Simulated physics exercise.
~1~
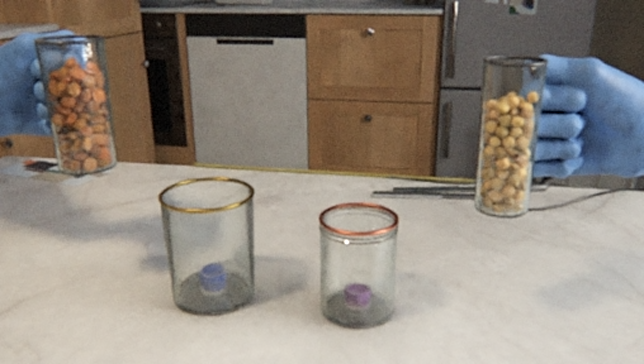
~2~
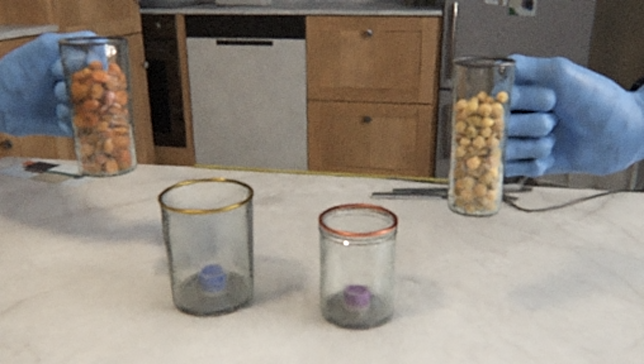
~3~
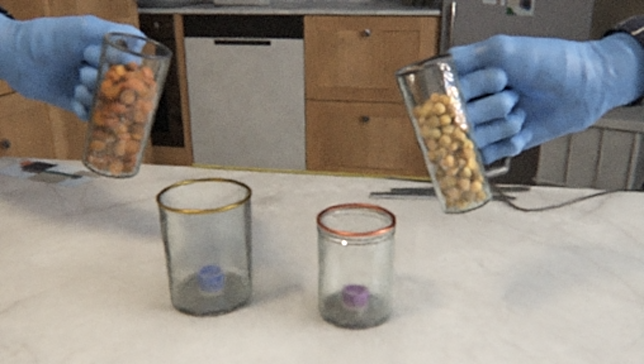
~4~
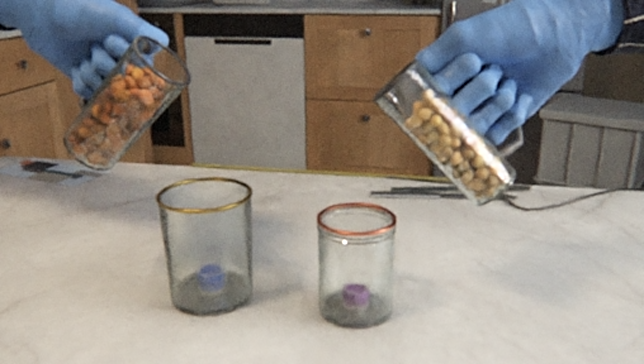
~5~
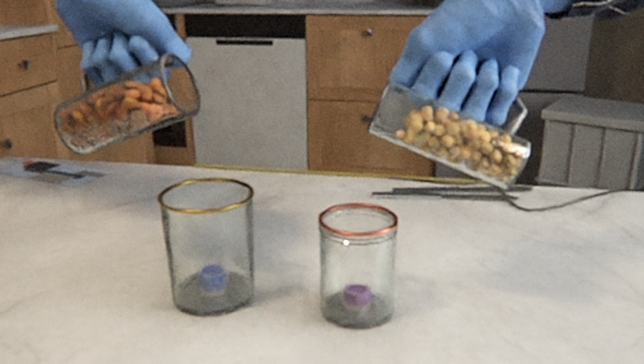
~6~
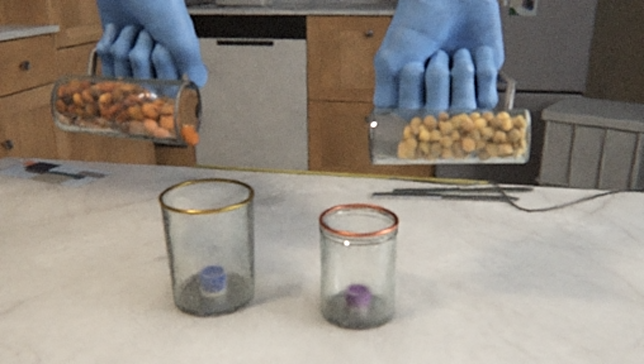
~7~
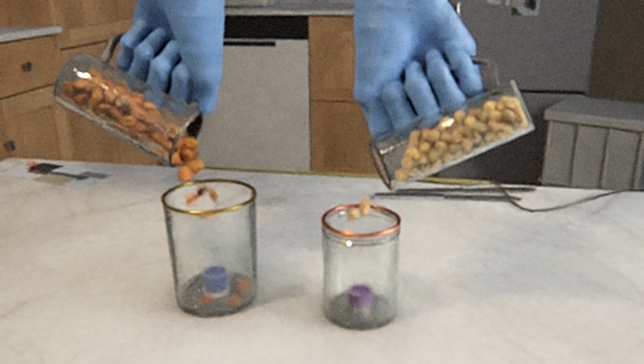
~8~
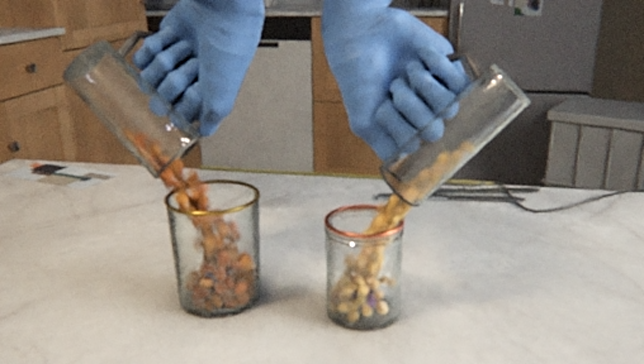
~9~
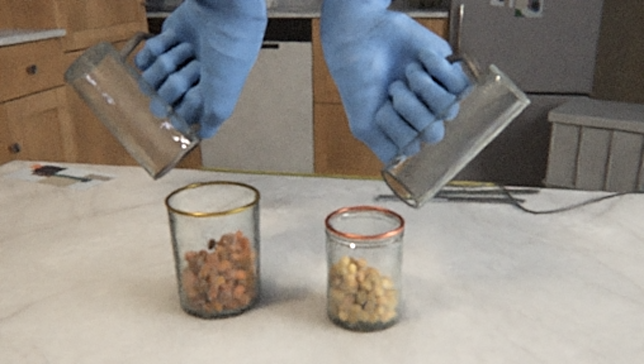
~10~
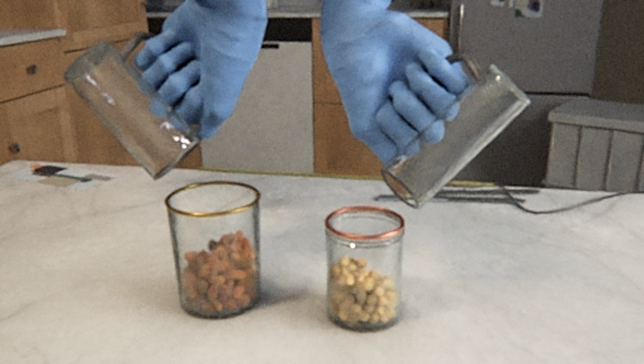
Two blue-gloved hands tip cups of orange and pale yellow pieces into two glasses, burying small objects.
